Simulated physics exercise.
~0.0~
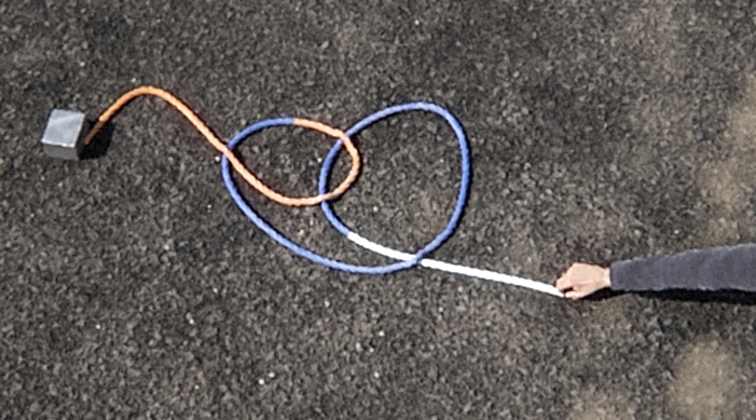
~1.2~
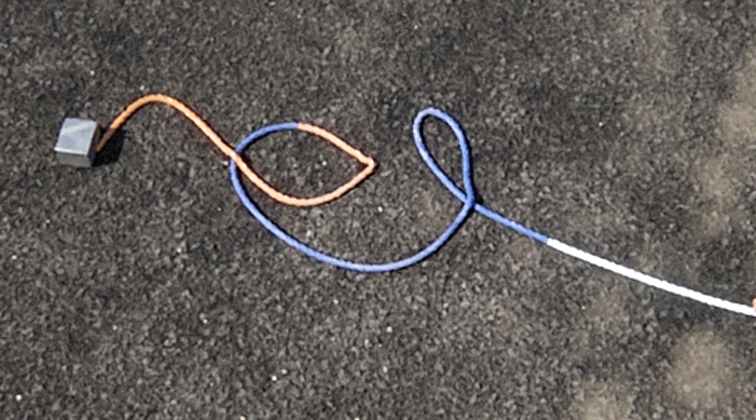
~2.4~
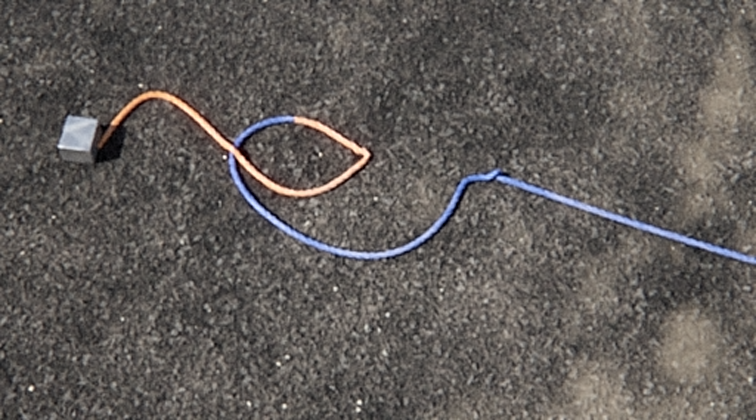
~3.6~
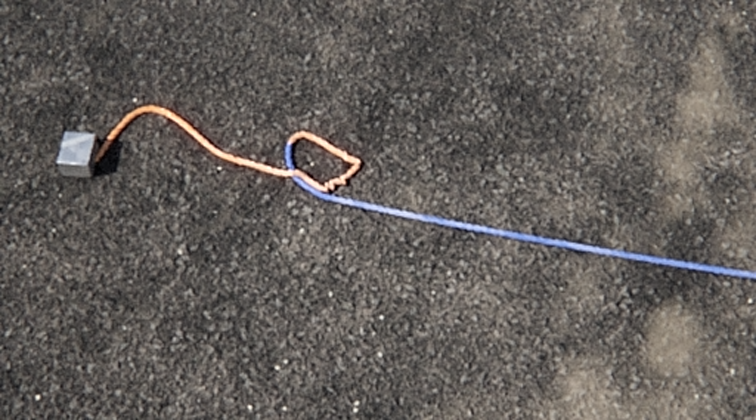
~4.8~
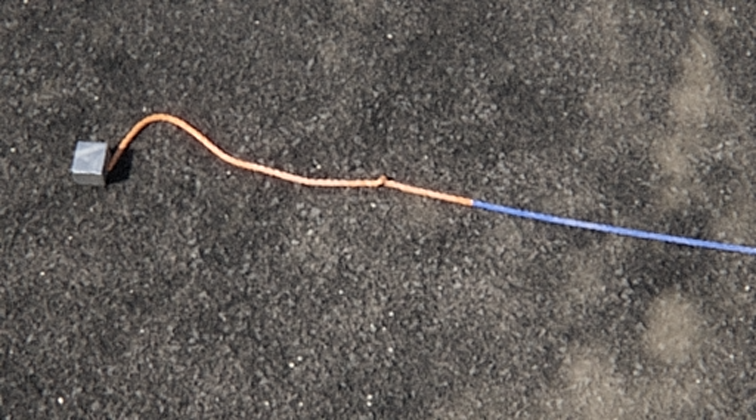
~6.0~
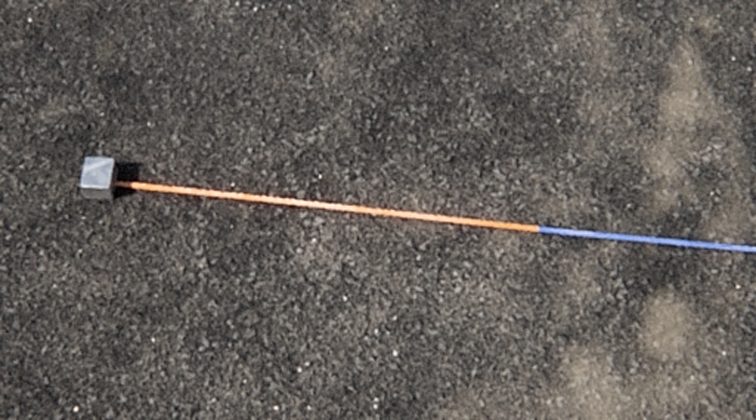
A looped orange, blue and white rope lay on dark, gritty ground, fixed to a small grey block at left, as a hand pulled its white end off to the right; the loops shrank and slipped out one after another, leaving the rope straight and unknotted.
